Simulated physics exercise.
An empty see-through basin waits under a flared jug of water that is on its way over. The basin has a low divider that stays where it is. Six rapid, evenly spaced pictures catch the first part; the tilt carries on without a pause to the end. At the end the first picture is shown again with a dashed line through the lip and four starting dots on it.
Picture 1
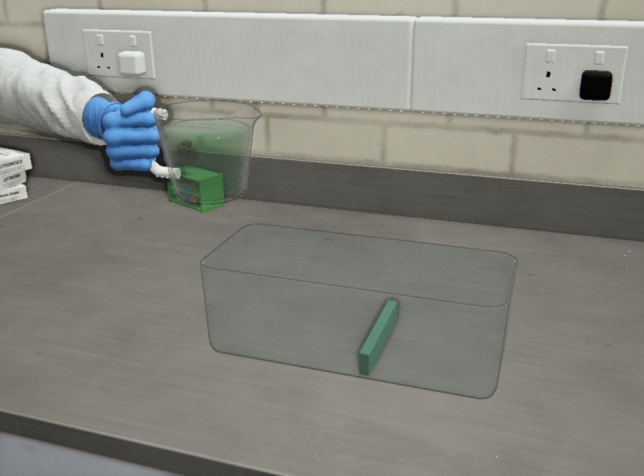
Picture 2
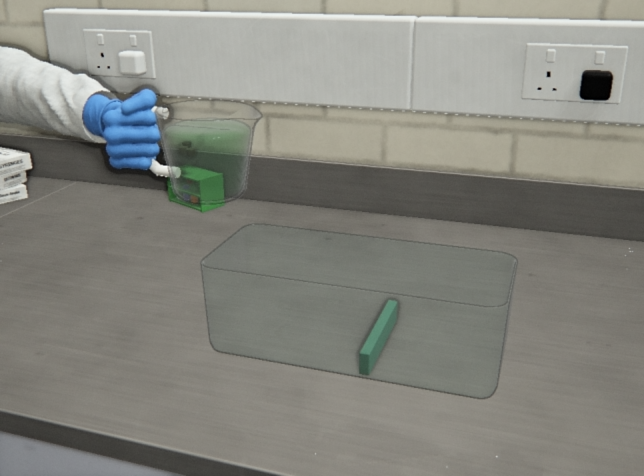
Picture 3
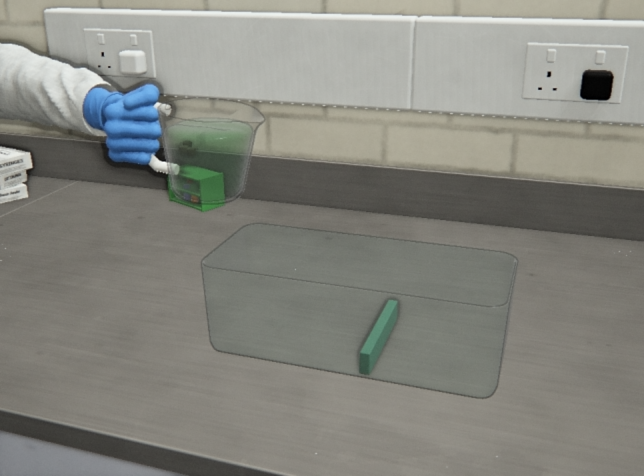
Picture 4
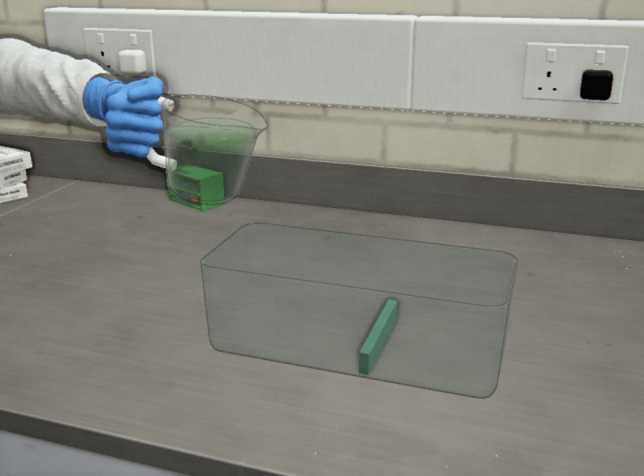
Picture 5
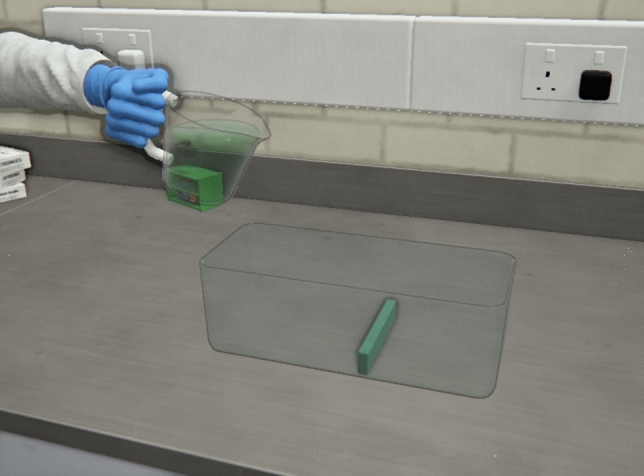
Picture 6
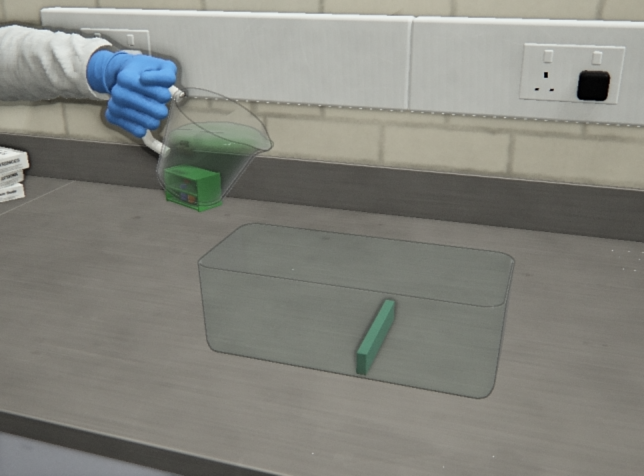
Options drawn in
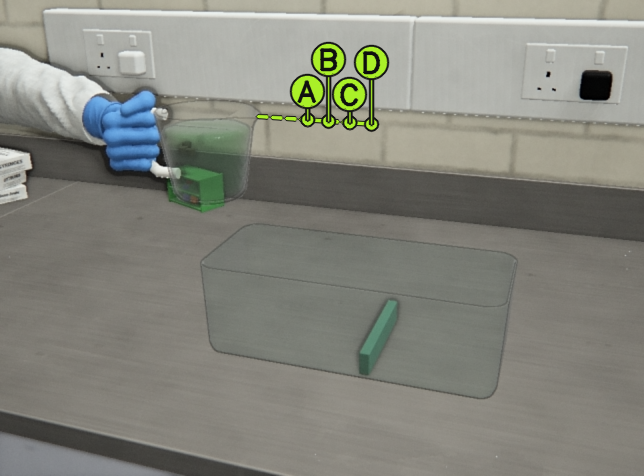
A blue-gloved hand gradually tilts a clear jug rightward behind a see-through basin.
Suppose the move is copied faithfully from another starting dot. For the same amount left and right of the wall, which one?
It is B.
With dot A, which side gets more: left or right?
The left one.
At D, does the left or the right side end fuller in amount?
The right one.
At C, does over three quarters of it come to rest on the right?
Yes.
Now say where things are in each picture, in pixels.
Upright, lip at (258, 116); basin from (211, 346) to (497, 396); top of the wall at (380, 325); nothing has left yet.
Upright, lip at (259, 117); nothing has left yet.
Tipped about 5°, lip at (262, 121); nothing has left yet.
Tipped about 11°, lip at (265, 127); nothing has left yet.
Tipped about 19°, lip at (267, 137); nothing has left yet.
Tipped about 29°, lip at (268, 149); nothing has left yet.
On the marked copy, A at (307, 119); B at (328, 121); C at (349, 122); D at (371, 124).
If A is chosen, about 82 % ends left of the wall and 17 % right of it.
If B is chosen, about 42 % ends left of the wall and 58 % right of it.
If C is chosen, about 15 % ends left of the wall and 84 % right of it.
If D is chosen, about 8 % ends left of the wall and 92 % right of it.
